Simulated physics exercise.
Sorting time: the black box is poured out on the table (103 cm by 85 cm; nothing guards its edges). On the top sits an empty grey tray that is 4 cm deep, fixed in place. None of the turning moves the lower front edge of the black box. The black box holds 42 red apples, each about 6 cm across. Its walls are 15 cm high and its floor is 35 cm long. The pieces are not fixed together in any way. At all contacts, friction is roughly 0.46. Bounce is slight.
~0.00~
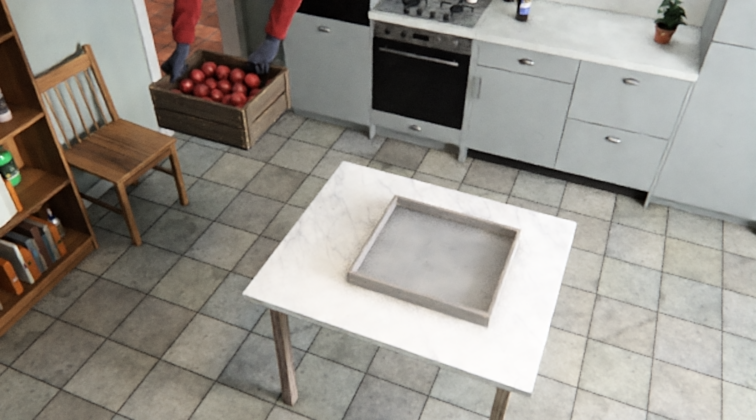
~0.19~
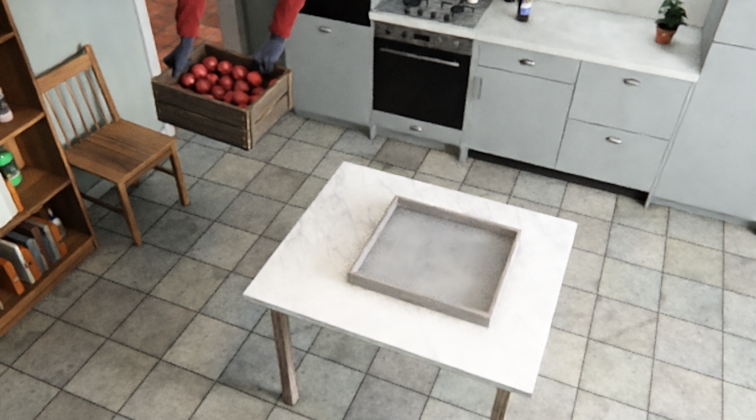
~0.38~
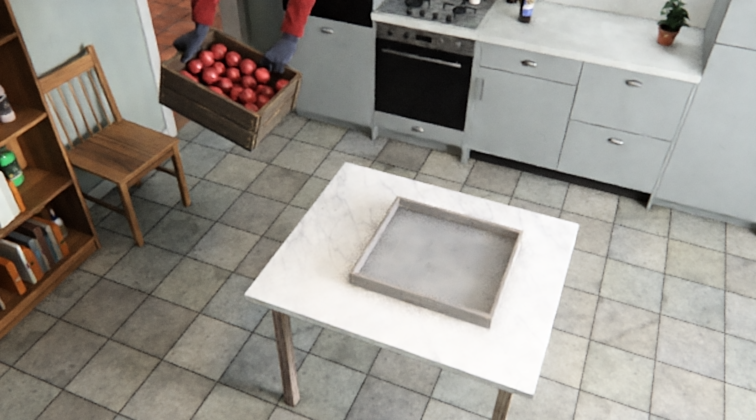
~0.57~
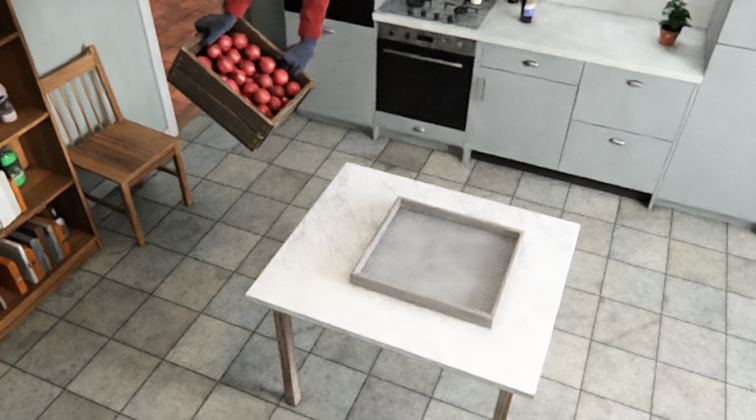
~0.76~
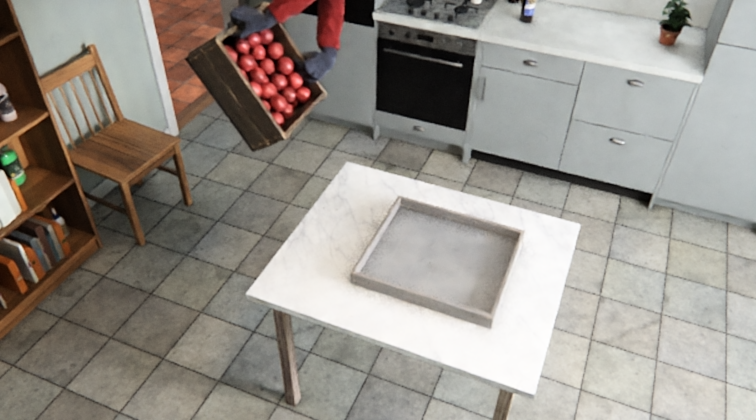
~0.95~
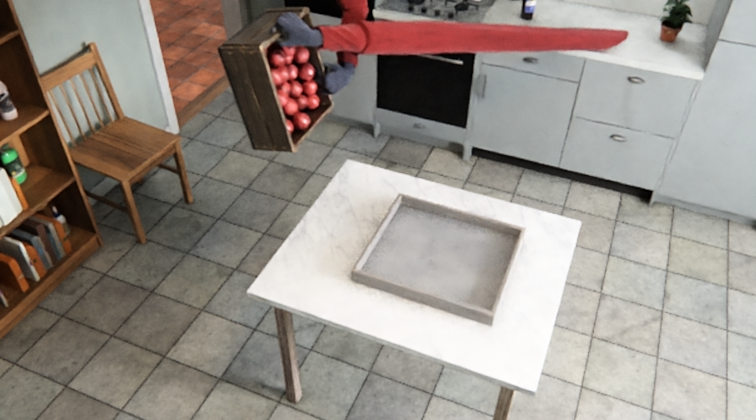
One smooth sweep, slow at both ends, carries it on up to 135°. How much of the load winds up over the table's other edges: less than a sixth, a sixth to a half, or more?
When everything settles, one sixth up to one half of them lie over the table's other edges.
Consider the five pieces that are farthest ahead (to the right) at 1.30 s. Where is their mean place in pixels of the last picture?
They're centred near (368, 200).
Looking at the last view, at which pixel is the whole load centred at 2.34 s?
Estimated middle - around (356, 230).
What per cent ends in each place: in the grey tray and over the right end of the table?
Close to 25 and 0 percent respectively.
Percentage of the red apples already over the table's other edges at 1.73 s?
Estimated fraction: Some 0 percent.
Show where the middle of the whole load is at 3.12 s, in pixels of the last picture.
Roughly at pixel (355, 230).
After 1.30 s, tilt 114°; 29 still in the black box, 2 on the table top outside the tray and 11 in the air.
After 1.73 s, tilt 135°; 9 in the grey tray and 33 on the table top outside the tray.
After 2.34 s, tilt 135°; 10 in the grey tray, 21 on the table top outside the tray and 11 over the table's other edges.
Outcome (at 3.12 s), 10 in the grey tray, 18 on the table top outside the tray and 14 over the table's other edges. Asked share, 14 of 42, 33 per cent.
